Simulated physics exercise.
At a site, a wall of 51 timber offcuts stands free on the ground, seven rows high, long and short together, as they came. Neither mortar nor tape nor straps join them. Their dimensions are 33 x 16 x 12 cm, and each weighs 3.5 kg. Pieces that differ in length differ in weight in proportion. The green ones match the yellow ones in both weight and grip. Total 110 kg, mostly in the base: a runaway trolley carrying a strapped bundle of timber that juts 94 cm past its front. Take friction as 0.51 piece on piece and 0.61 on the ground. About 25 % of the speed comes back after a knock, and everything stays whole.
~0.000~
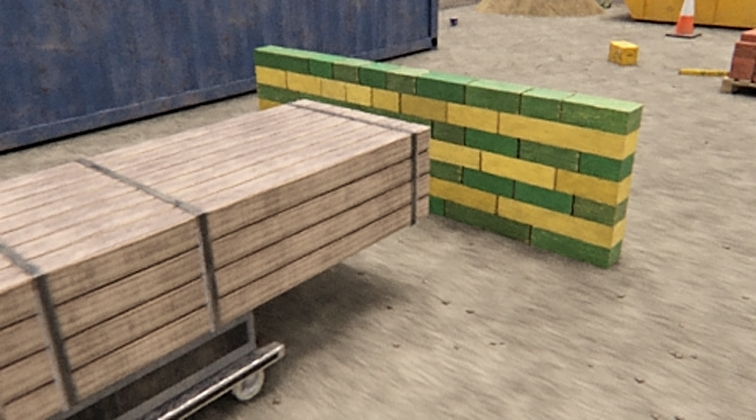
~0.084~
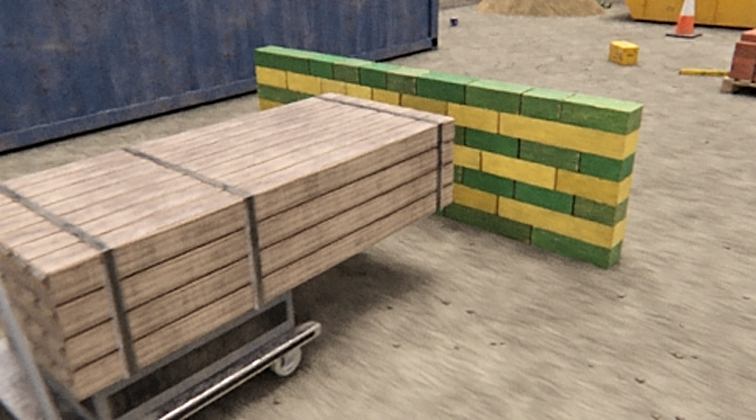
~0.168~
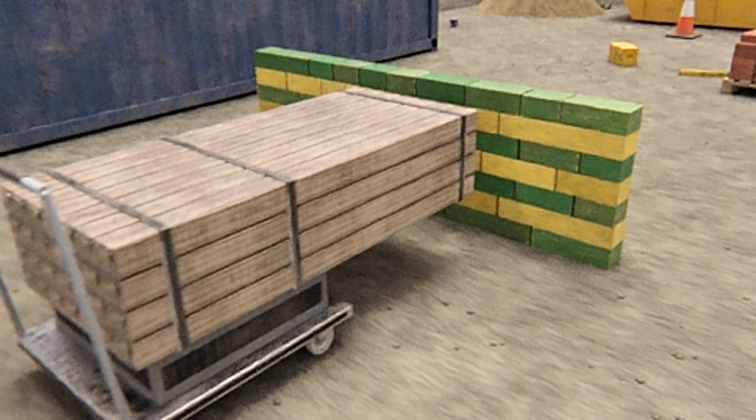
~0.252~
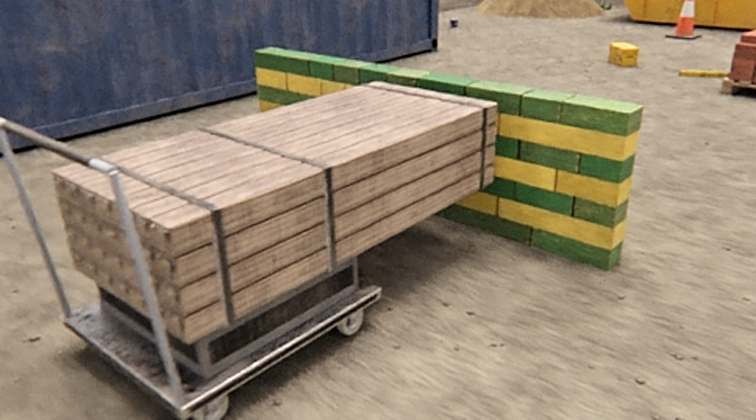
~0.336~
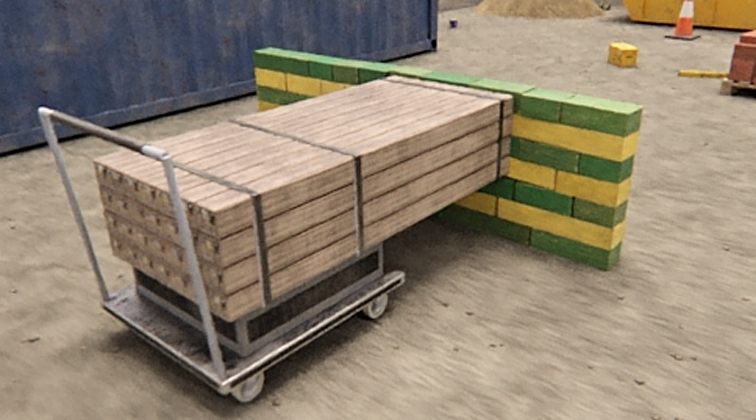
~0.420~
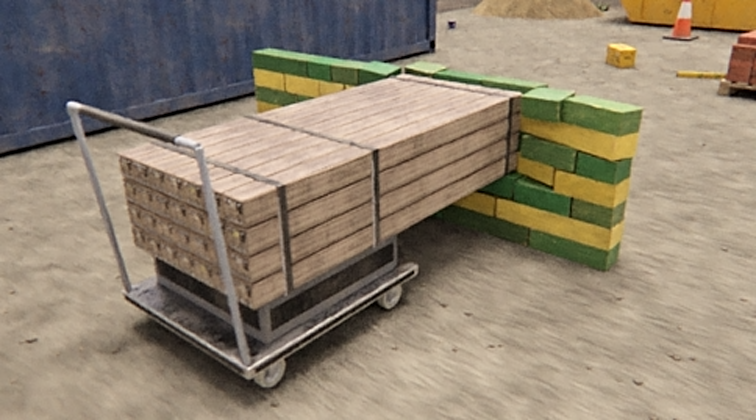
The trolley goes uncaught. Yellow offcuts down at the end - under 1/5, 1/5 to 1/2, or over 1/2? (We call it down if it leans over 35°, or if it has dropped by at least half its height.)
A moderate share of a fifth to a half.
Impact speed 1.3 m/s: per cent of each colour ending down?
You'd end up with green at 40 per cent down and yellow at 40 per cent.
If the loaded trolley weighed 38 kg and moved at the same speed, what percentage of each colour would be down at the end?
The split would be green 40, then yellow 40 per cent.
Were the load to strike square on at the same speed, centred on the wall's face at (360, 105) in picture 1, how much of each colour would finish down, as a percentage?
The green ones would be 40 per cent down and the yellow ones 50 per cent.
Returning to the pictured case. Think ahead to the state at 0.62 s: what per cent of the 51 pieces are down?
By that time it is 25 percent.
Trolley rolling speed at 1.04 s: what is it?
1.0 m/s, roughly.
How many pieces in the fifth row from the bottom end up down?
4 of them.
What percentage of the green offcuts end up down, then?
For green, it's 40 per cent down at the end.
Around 0.62 s, load 38 cm past the wall's line, still rolling; 6 of the 20 yellow offcuts down (13 of 51 in all colours); top yellow offcut tipped 22°; top green offcut tipped 22°.
Around 1.04 s, load 82 cm past the wall's line, still rolling; 7 of the 20 yellow offcuts down (17 of 51 in all colours); top yellow offcut tipped 44°, 36 cm lower; top green offcut tipped 44°, 54 cm lower.
Finally (2.7 s), load 1.08 m past the wall's line, stopped; 8 of the 20 yellow offcuts down (20 of 51 in all colours); top yellow offcut tipped 45°, 37 cm lower; top green offcut tipped 42°, 60 cm lower. That is 40 per cent. Seen by the last camera, middles, top yellow offcut near (608, 182), top green offcut near (647, 192).
